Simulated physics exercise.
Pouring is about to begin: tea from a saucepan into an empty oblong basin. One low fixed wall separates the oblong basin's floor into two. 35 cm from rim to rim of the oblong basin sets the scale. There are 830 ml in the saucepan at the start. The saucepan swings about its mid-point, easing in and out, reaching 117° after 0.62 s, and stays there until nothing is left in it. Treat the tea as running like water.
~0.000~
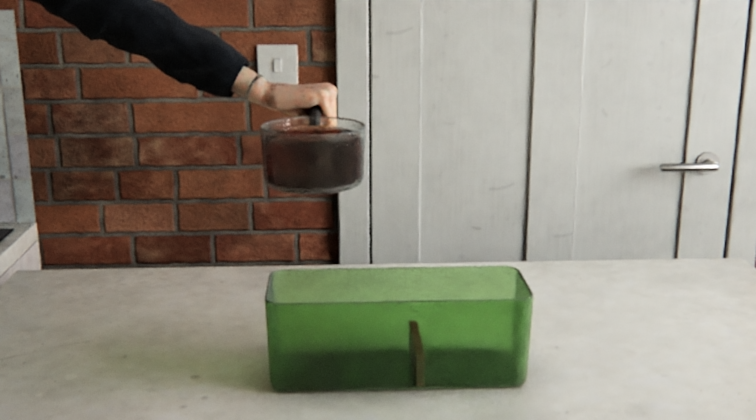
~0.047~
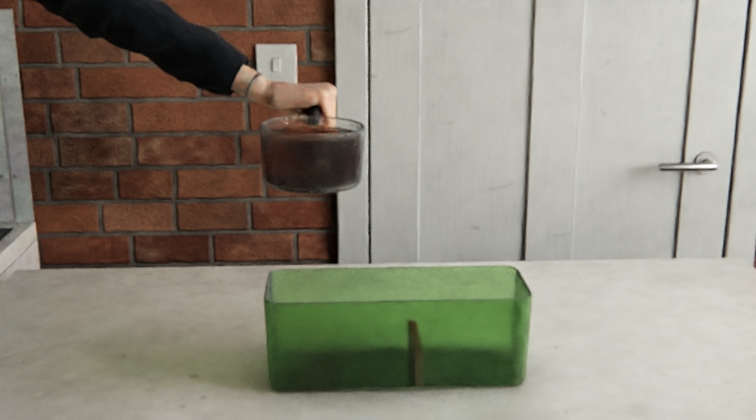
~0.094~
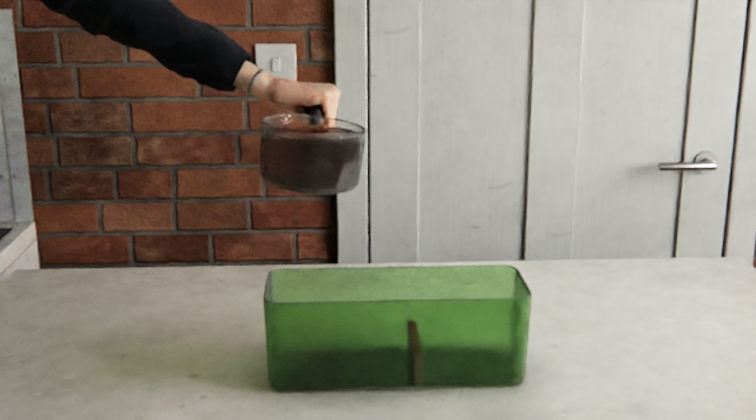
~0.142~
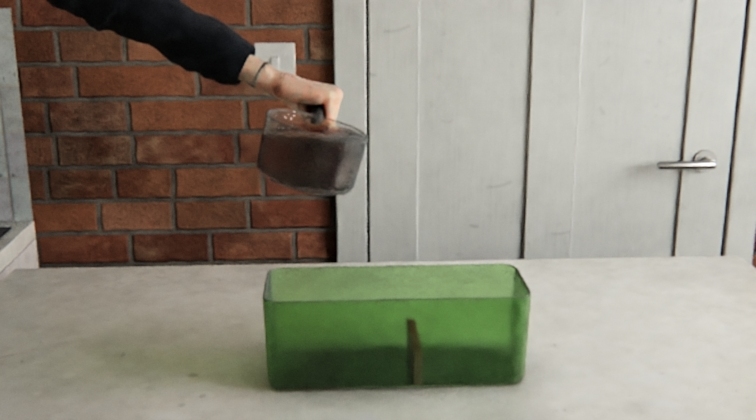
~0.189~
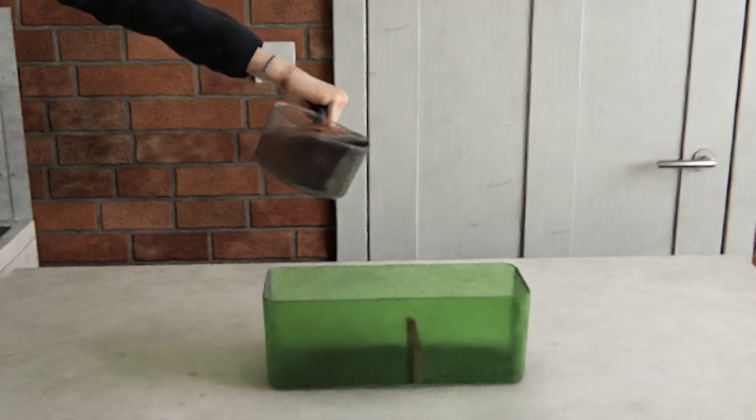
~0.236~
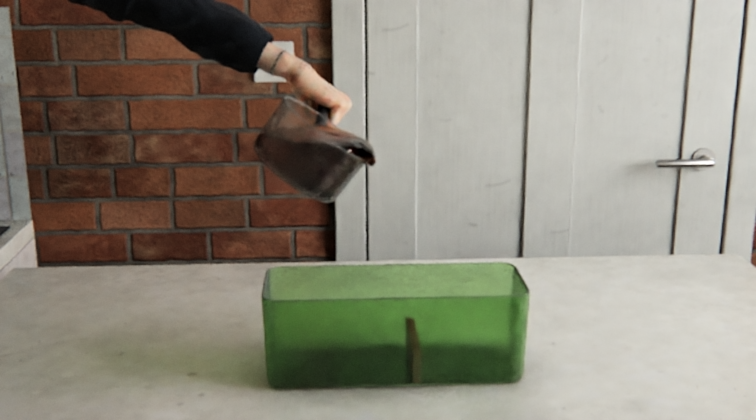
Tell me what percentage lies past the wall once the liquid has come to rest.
Some 39 per cent.
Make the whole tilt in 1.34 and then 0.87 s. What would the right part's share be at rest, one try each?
Roughly 65 per cent the first time and 55 per cent the second.
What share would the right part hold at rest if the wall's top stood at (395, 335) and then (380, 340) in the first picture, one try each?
One try each: Around 65 percent and then around 80 percent.
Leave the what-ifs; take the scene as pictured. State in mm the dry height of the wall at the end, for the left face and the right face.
The left comes to roughly 26 mm and the right to roughly 28 mm.
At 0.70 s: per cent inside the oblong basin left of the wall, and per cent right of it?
48 on the left and 42 on the right, roughly.
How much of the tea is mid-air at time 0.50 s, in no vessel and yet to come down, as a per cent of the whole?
52 %.
By 0.50 s the tilt is 107° and 20 per cent is still to pour, 6 is left of the wall and 21 right of it.
By 0.70 s the tilt is 117° and 2 per cent is still to pour, 48 is left of the wall and 42 right of it.
By 0.90 s the tilt is 117° and 0 per cent is still to pour, 56 is left of the wall and 39 right of it.
By 1.12 s the tilt is 117° and 0 per cent is still to pour, 58 is left of the wall and 39 right of it.
At rest 58 per cent lies left of the wall, 39 right of it and 3 outside.
